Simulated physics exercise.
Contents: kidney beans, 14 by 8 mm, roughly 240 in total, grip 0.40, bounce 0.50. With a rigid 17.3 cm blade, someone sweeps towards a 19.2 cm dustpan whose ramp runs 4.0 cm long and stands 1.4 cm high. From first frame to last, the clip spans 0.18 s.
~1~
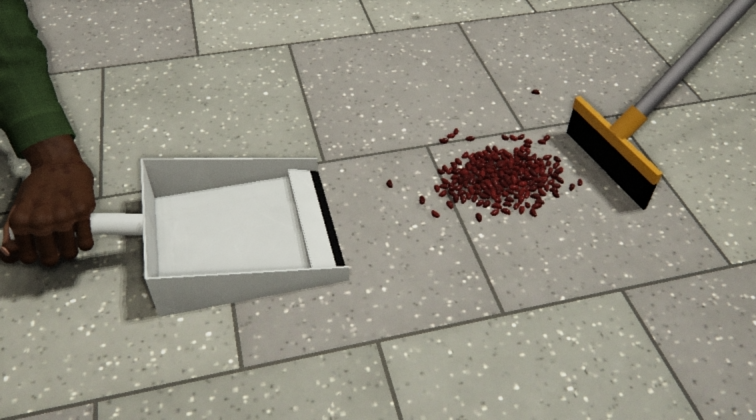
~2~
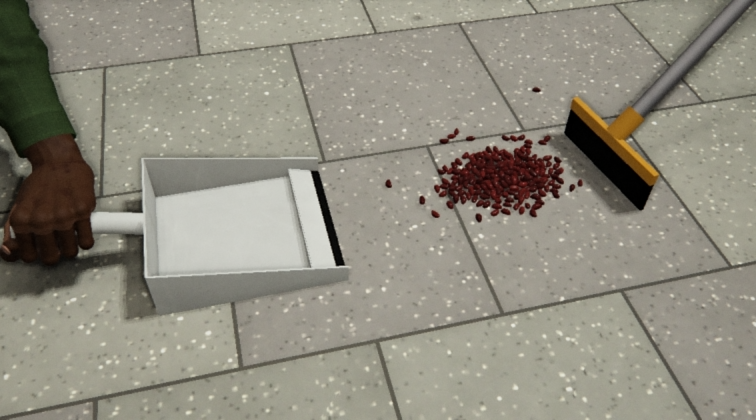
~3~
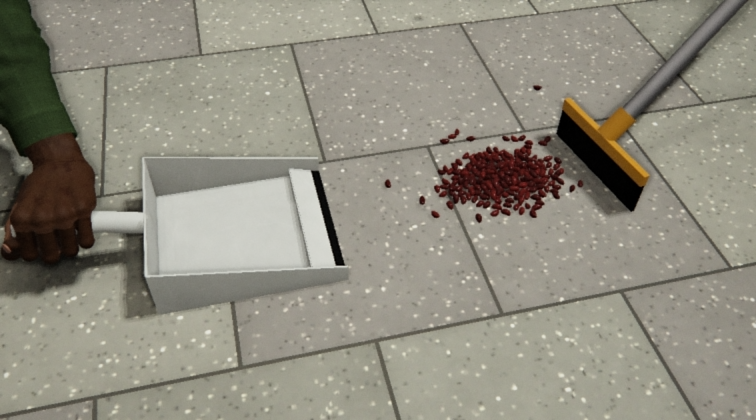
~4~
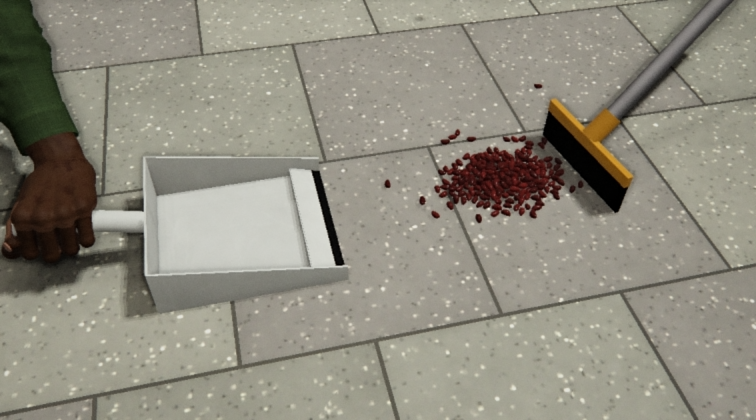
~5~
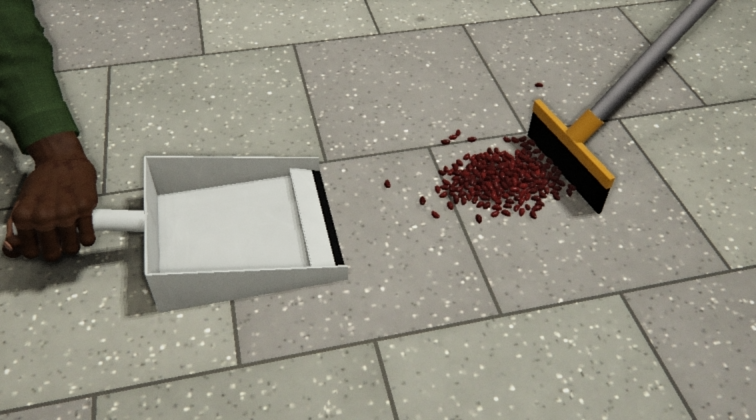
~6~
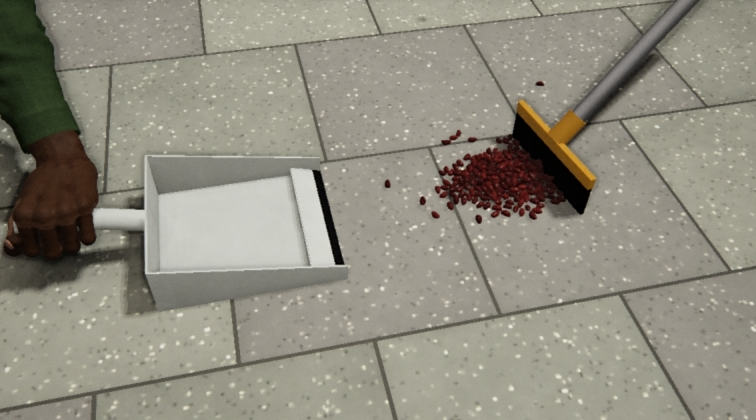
A heap of small dark red beans lies on a speckled grey tiled floor, seen from above at an angle. At left, a dark-skinned hand in a green sleeve holds a pale grey dustpan still, while an orange broom with black edging and a grey handle stands at right. The broom slides slowly left into the heap, nudging its near beans together, as the view barely shifts.
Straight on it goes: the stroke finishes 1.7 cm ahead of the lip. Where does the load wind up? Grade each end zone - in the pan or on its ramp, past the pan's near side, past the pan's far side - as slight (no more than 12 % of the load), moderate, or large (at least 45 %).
In the pan or on its ramp - moderate. Past the pan's near side - slight. Past the pan's far side - moderate.
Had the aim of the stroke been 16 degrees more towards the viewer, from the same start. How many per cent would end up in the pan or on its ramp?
It comes to roughly 35 in a hundred.
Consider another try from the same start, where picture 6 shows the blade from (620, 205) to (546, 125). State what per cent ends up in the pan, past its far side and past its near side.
Per cent by place - pan 10, far side 5, near side 25.
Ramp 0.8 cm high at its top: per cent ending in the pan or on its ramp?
Estimate: About 20 in a hundred.
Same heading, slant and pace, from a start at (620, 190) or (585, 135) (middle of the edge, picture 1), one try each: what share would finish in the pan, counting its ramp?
About 25 and 5 per cent.
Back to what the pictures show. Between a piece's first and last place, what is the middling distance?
It works out to some 22 cm.
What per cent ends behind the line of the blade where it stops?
25 %.
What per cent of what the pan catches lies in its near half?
Roughly 20 in a hundred.
Then, 0.21 s after the last picture, middle of the blade 17 cm from the lip; 0 % over the lip, far side 10 %, near side 0 %.
Then, 0.35 s after the last picture, middle of the blade 8 cm from the lip; 0 % over the lip, far side 20 %, near side 0 %.
Then, 0.62 s after the last picture, middle of the blade 3 cm from the lip; 15 % over the lip, far side 20 %, near side 5 %.
In the end, pan 15 %, near side 5 %, far side 20 %, in front of the lip or behind the blade 60 %.
